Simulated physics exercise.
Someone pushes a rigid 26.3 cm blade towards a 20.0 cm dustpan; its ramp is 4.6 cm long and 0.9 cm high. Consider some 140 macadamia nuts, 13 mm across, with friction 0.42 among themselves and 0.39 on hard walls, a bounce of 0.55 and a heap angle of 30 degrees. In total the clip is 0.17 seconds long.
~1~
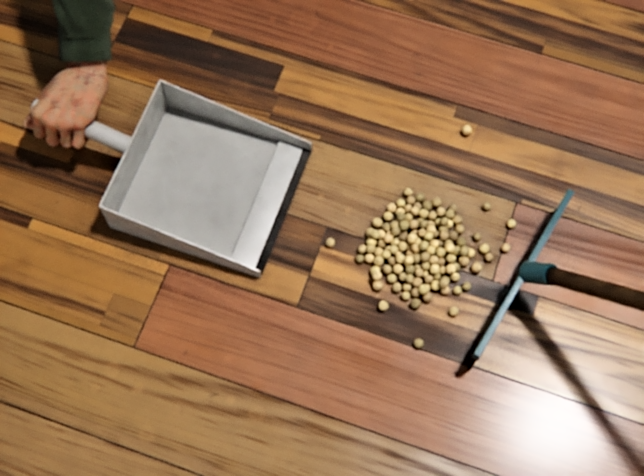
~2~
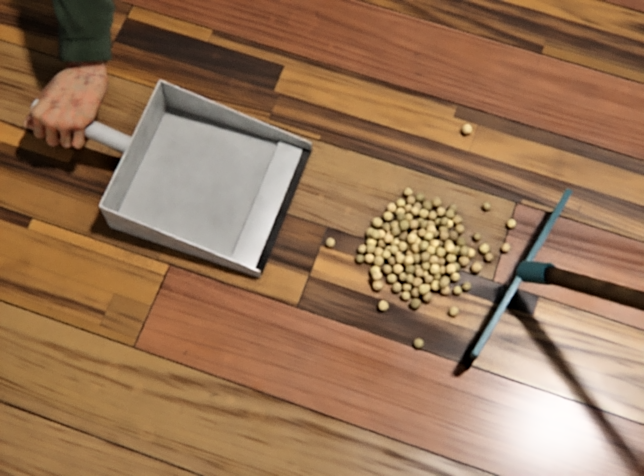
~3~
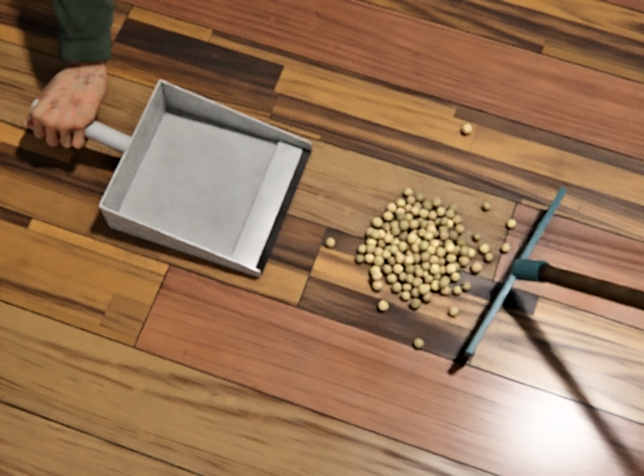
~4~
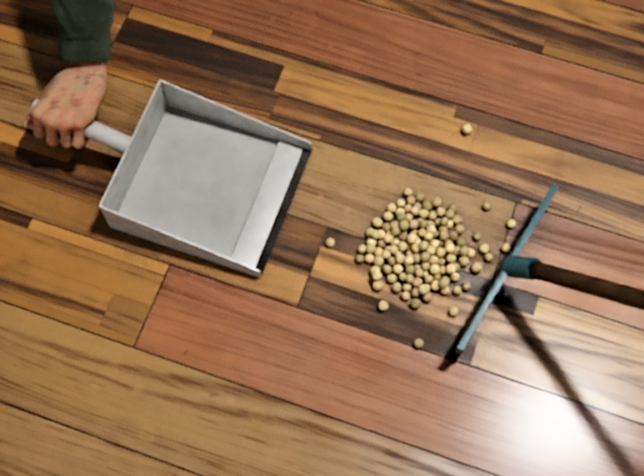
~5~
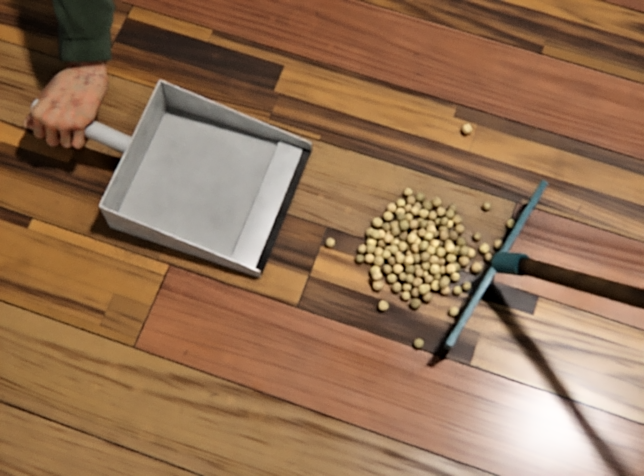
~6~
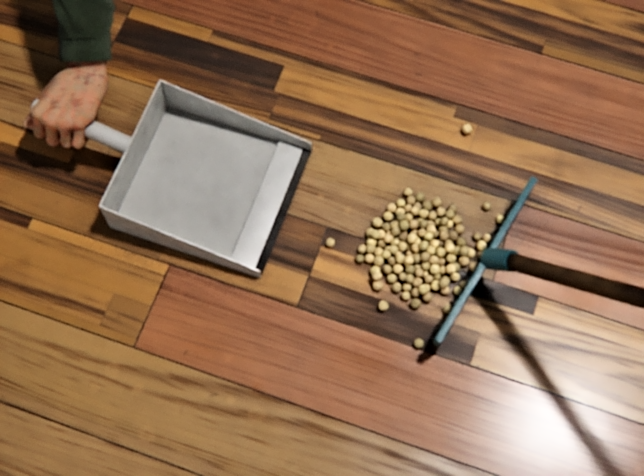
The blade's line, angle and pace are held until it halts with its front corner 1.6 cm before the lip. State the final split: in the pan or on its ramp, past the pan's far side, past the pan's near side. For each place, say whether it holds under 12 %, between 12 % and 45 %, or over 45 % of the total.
Outcome: Pan: A sizeable minority, far side: A sizeable minority, near side: A small minority.
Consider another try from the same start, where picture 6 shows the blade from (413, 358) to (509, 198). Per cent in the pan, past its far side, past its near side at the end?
Per cent by place - pan 15, far side 20, near side 15.
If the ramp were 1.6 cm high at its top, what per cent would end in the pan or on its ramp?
Close to 20 per cent then.
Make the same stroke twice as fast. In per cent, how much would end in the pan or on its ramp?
Share: About 35 %.
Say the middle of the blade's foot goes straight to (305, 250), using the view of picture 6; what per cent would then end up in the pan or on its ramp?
That comes to near 20 percent.
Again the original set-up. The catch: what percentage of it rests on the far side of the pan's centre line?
Something like 50 per cent of the catch.
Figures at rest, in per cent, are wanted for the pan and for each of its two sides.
Pan 25; far side 25; near side 5.
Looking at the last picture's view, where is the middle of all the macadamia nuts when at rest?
Roughly (299, 191).
Then, 0.25 s after the last picture, middle of the blade 16 cm from the lip; 0 % over the lip, far side 10 %, near side 0 %.
Then, 0.44 s after the last picture, middle of the blade 8 cm from the lip; 0 % over the lip, far side 20 %, near side 5 %.
Then, 0.72 s after the last picture, middle of the blade 4 cm from the lip; 25 % over the lip, far side 25 %, near side 5 %.
In the end, pan 25 %, far side 25 %, near side 5 %, in front of the lip or behind the blade 45 %.
